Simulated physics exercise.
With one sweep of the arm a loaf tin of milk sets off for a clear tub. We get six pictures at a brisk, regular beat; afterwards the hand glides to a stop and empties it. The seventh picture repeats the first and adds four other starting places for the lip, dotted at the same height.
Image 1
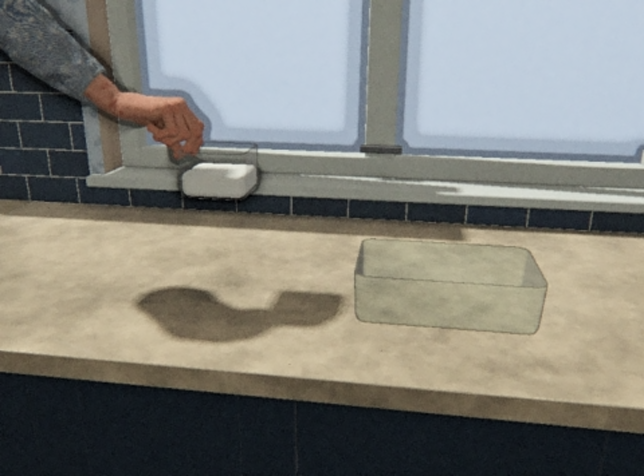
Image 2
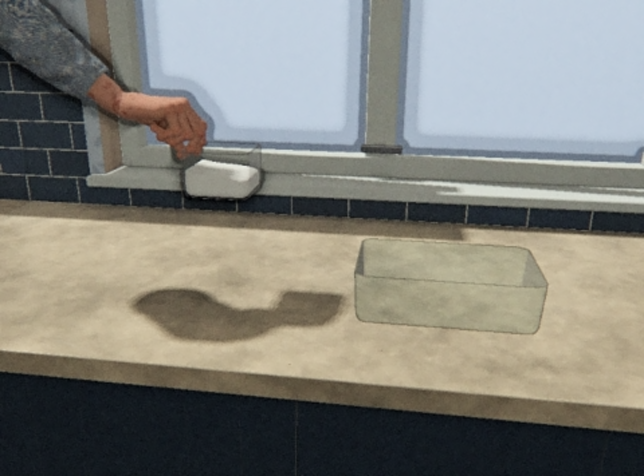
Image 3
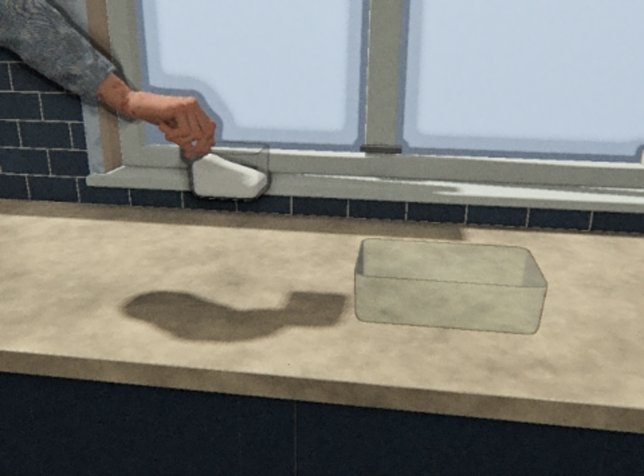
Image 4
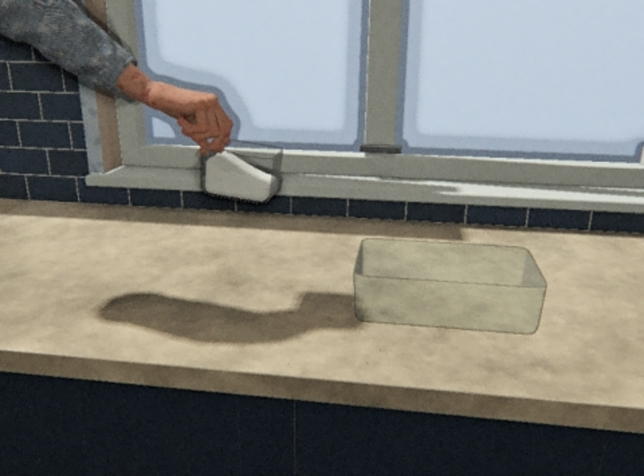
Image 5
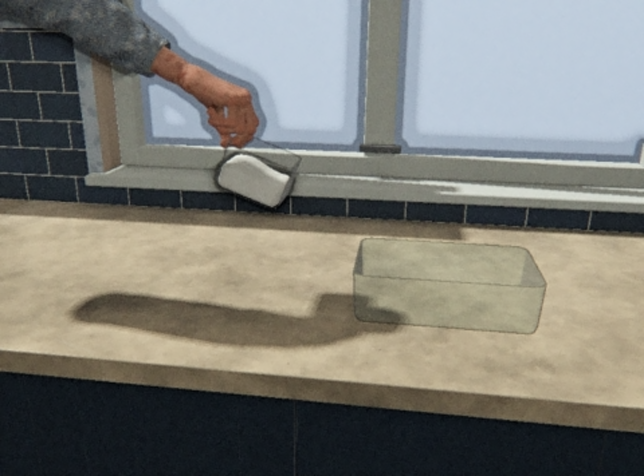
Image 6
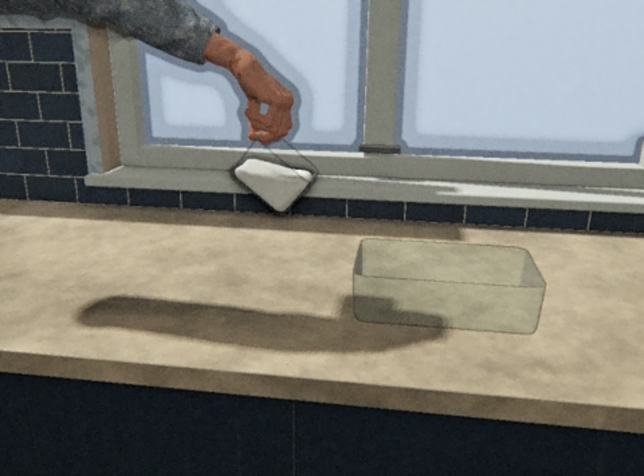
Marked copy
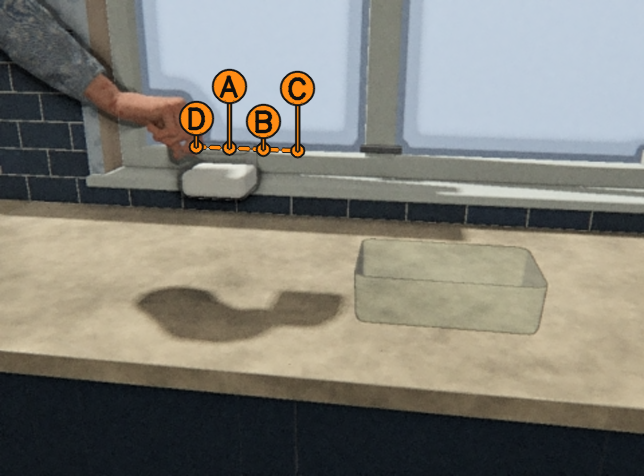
A hand held a small clear container of white liquid near the window, then moved it right over the counter and tilted it more and more toward a clear, empty tub.
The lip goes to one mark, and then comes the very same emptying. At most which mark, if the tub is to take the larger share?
Go for A.
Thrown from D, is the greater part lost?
Yes.
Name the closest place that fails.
Here it is place D.
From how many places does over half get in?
Three of the four.
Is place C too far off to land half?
No, that is safe.
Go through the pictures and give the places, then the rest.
In the first frame, upright, lip at (250, 148); tub from (355, 319) to (538, 333); nothing has left yet.
In the second frame, upright, lip at (253, 148); nothing has left yet.
In the third frame, upright, lip at (262, 149); nothing has left yet.
In the fourth frame, tipped about 7°, lip at (277, 153); nothing has left yet.
In the fifth frame, tipped about 20°, lip at (296, 162); nothing has left yet.
In the sixth frame, tipped about 39°, lip at (315, 176); nothing has left yet.
In orange, A at (229, 148); B at (263, 149); C at (297, 150); D at (196, 146).
For place A, about 73 % lands in the tub, 17 % falls short and 10 % goes beside or beyond.
For place B, about 88 % lands in the tub, 1 % falls short and 11 % goes beside or beyond.
For place C, about 85 % lands in the tub, 2 % falls short and 13 % goes beside or beyond.
For place D, about 5 % lands in the tub, 92 % falls short and 3 % goes beside or beyond.
